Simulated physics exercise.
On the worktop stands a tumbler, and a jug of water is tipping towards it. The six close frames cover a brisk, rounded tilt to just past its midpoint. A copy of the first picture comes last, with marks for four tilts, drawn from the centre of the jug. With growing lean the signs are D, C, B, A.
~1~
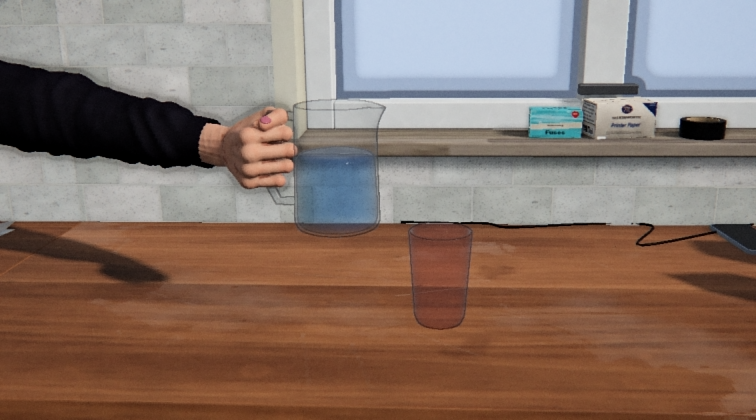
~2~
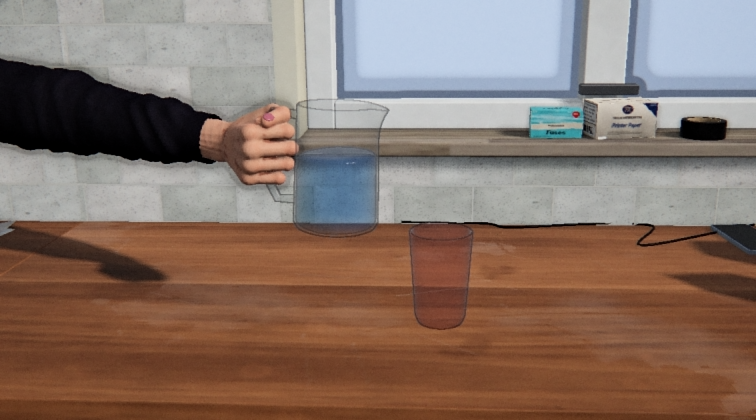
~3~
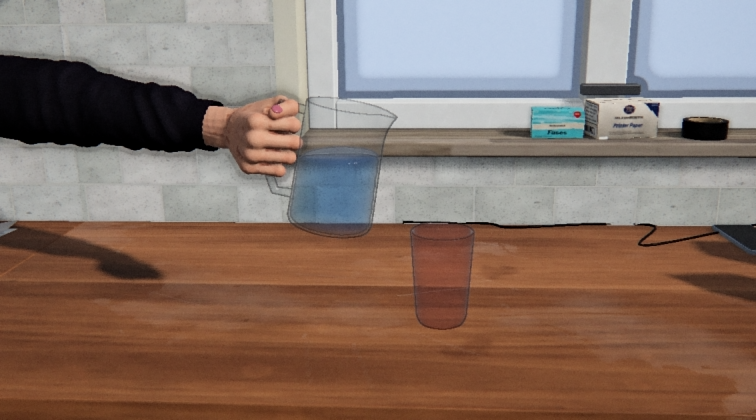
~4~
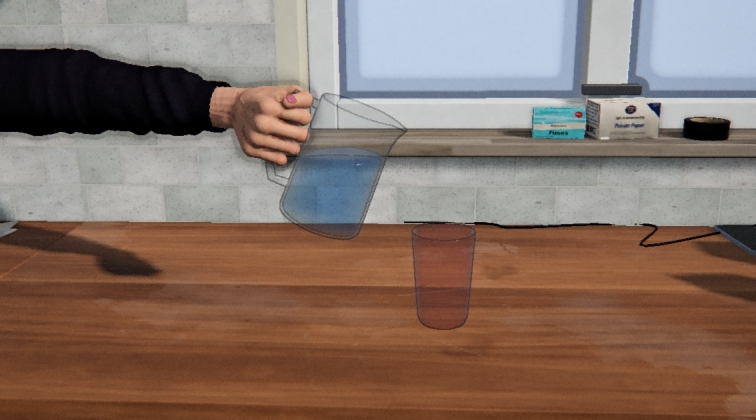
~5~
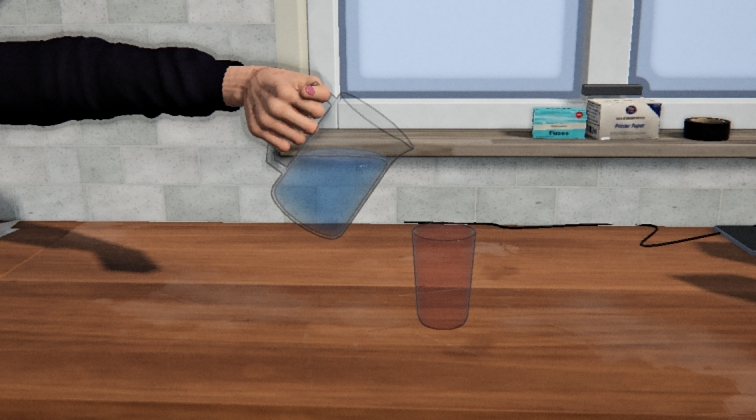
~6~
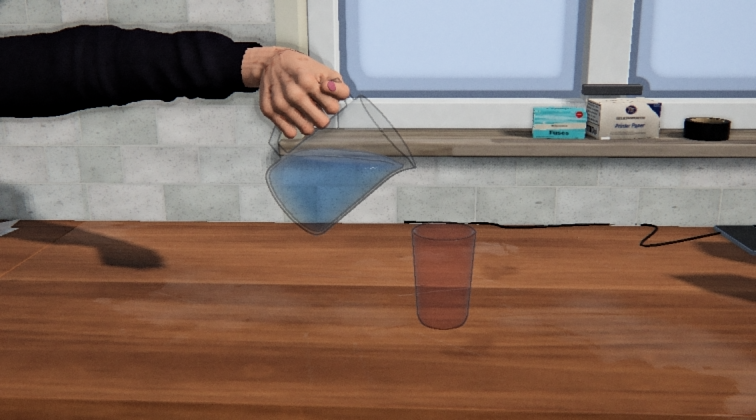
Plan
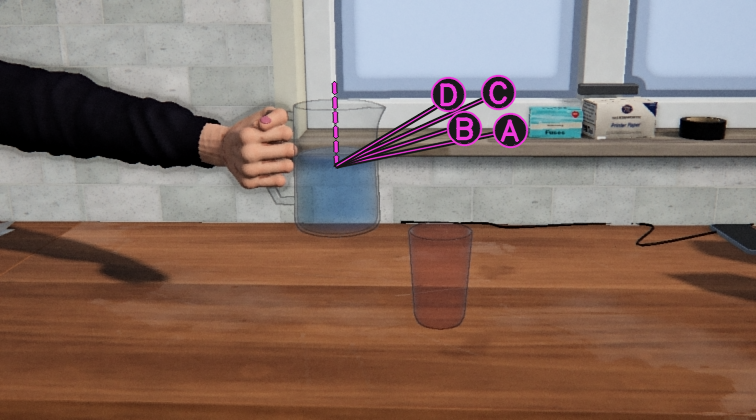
On a wooden worktop, a hand tilts a jug of blue water rightward above a red tumbler.
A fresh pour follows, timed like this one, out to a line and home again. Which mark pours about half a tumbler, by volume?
B works best here.
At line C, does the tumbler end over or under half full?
Under half.
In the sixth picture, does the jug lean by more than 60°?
No.
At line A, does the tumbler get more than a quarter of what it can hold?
Yes.
In magenta, A at (493, 134); B at (446, 130); C at (483, 99); D at (436, 106).
With A, the tumbler ends with about 75 % of what it can hold.
With B, the tumbler ends with about 52 % of what it can hold.
With C, the tumbler ends with about 31 % of what it can hold.
With D, the tumbler ends with about 14 % of what it can hold.
